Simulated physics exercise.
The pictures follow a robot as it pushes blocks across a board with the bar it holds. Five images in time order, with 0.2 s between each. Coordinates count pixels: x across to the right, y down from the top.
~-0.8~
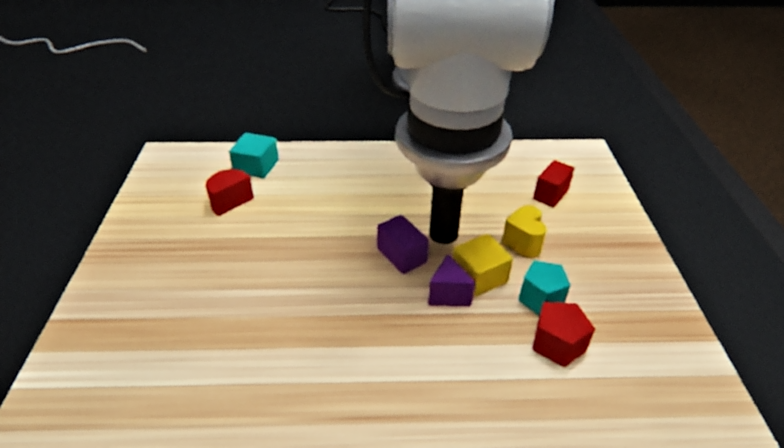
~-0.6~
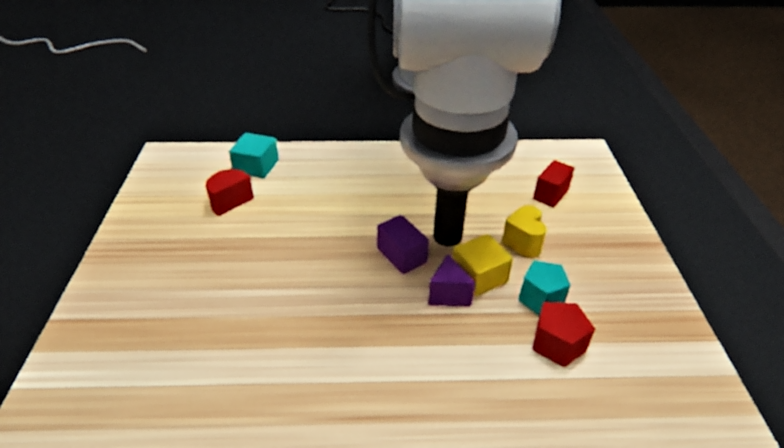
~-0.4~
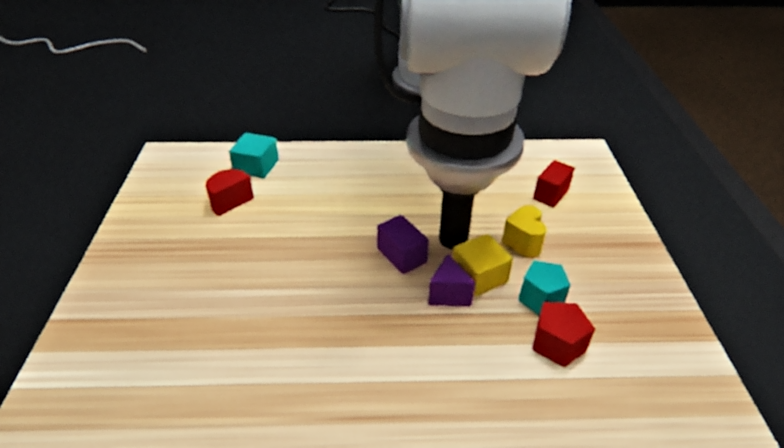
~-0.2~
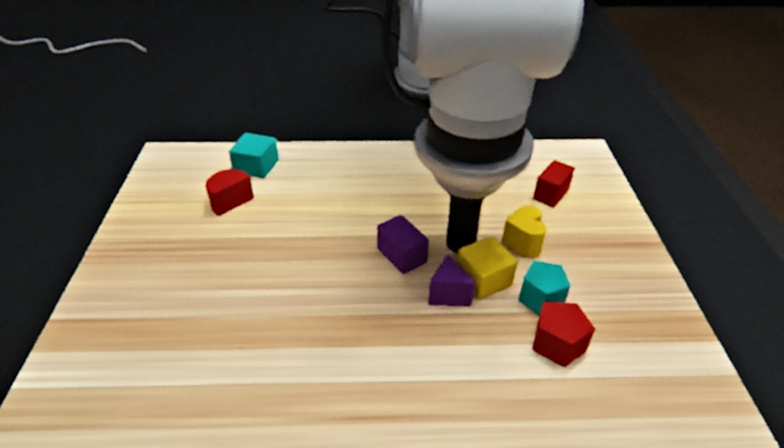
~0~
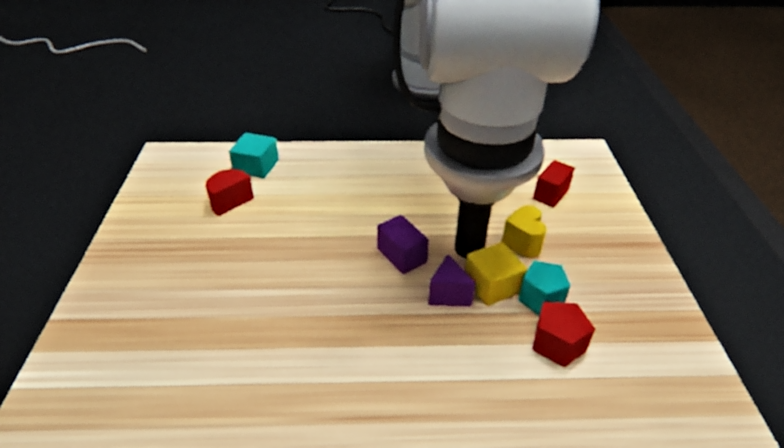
We see a robot arm above a wooden board scattered with coloured blocks. Its black bar moves slightly right and toward the viewer, then nudges the yellow square block a short way in the same direction, away from the purple triangular block.
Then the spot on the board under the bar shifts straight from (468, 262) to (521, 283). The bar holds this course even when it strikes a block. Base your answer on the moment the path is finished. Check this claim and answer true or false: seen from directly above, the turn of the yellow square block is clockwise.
Verdict: True.
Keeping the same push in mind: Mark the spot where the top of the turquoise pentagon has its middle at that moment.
(578, 289)
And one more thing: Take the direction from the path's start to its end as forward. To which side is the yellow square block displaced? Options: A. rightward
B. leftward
A
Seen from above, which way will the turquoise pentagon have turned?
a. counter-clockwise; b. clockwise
(a)
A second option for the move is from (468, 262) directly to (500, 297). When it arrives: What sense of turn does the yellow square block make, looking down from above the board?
Viewed from above: Anti-clockwise.
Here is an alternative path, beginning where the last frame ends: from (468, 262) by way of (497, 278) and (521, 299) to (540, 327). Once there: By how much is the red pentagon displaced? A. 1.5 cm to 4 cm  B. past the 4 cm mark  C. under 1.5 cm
B - past the 4 cm mark.
What follows on the original path. Halfway along, bar at (497, 260); yellow square block at (520, 276), turned 20° clockwise; turquoise pentagon at (568, 286), turned 40° anticlockwise.
At the end, bar at (524, 270); purple triangular block still; yellow square block at (530, 289), turned 30° clockwise; turquoise pentagon at (578, 289), turned 50° anticlockwise; red pentagon at (570, 327).
